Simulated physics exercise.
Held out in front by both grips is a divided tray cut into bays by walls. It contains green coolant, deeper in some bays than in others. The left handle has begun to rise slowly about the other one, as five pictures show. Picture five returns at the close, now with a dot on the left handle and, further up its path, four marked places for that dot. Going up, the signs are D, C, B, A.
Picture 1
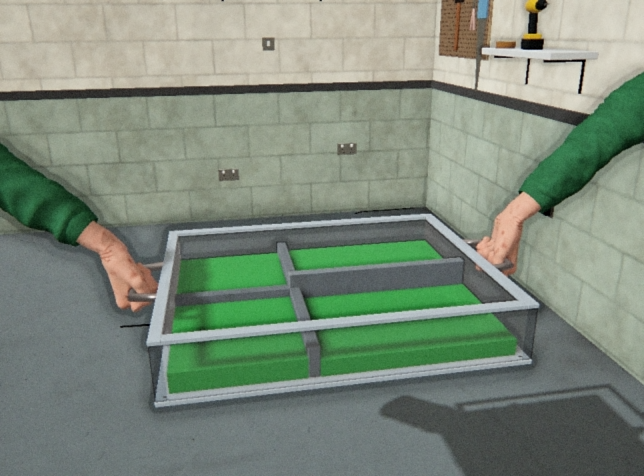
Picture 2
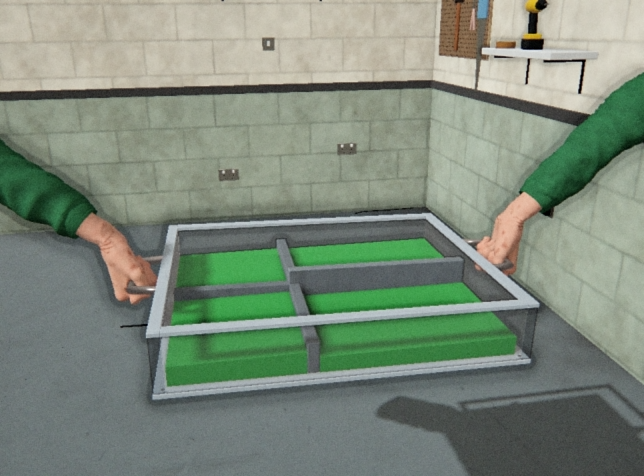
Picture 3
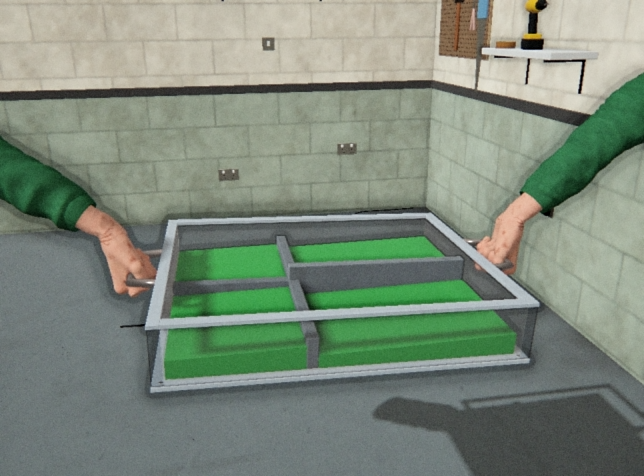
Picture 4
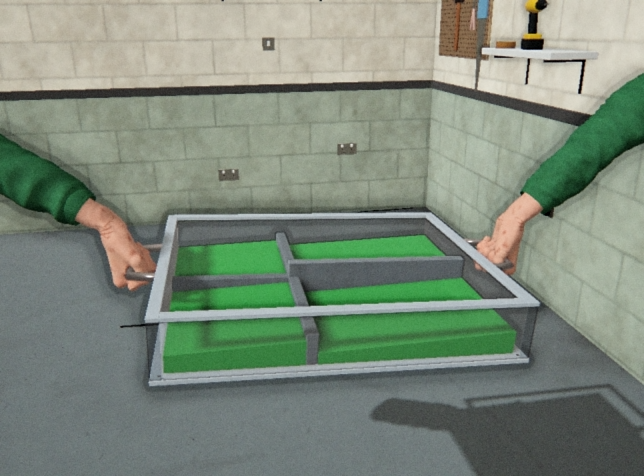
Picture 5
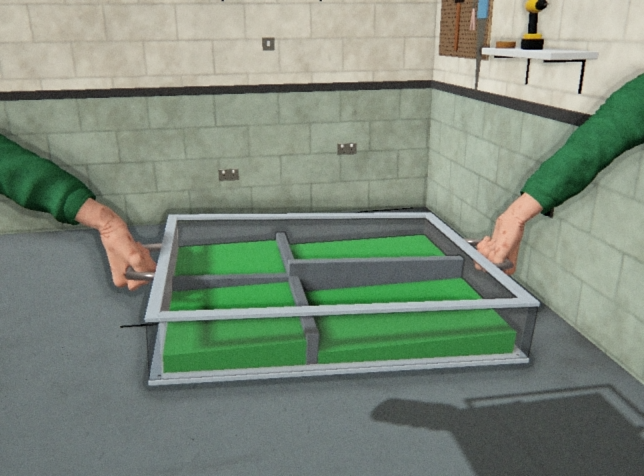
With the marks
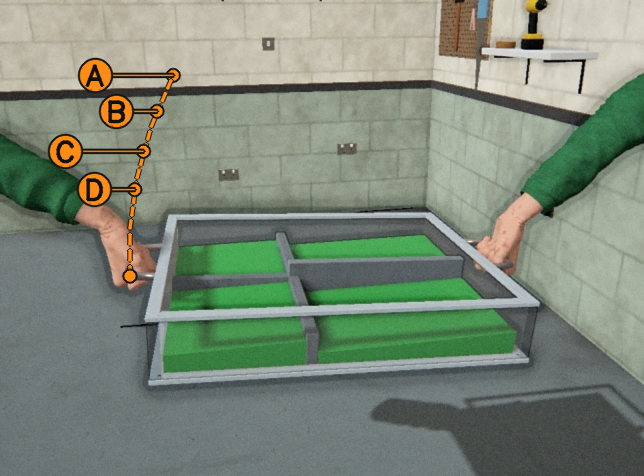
The footage shows two green-sleeved hands holding a clear-sided, divided tray of green liquid on a grey surface in a block-walled room; the tray tilts very slightly down to the right, and its contents shift only a little.
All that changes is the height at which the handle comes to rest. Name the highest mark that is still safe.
Go for D.
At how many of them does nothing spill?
One of the four.
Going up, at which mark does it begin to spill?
The answer is C.
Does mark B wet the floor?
Yes, it does.
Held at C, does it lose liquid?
Yes.
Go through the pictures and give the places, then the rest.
In the first frame, the tray is level; deepest in the back right bay, at (366, 263), shallowest in the front right; left handle at (136, 283).
The second frame shows tipped about 1° down to the right; no wall is crossed; left handle at (135, 275).
The third frame shows tipped about 2° down to the right; no wall is crossed; left handle at (135, 268).
The fourth frame shows tipped about 3° down to the right; no wall is crossed; left handle at (134, 262).
The fifth frame shows tipped about 3° down to the right; deepest in the back right bay, at (365, 257), shallowest in the front right; left handle at (134, 262).
In orange, A at (173, 75); B at (156, 111); C at (143, 151); D at (134, 189).
Choosing A, about 44 % goes over the rim.
Choosing B, about 31 % goes over the rim.
Choosing C, about 10 % goes over the rim.
Choosing D, nothing spills; the front right bay holds the most.
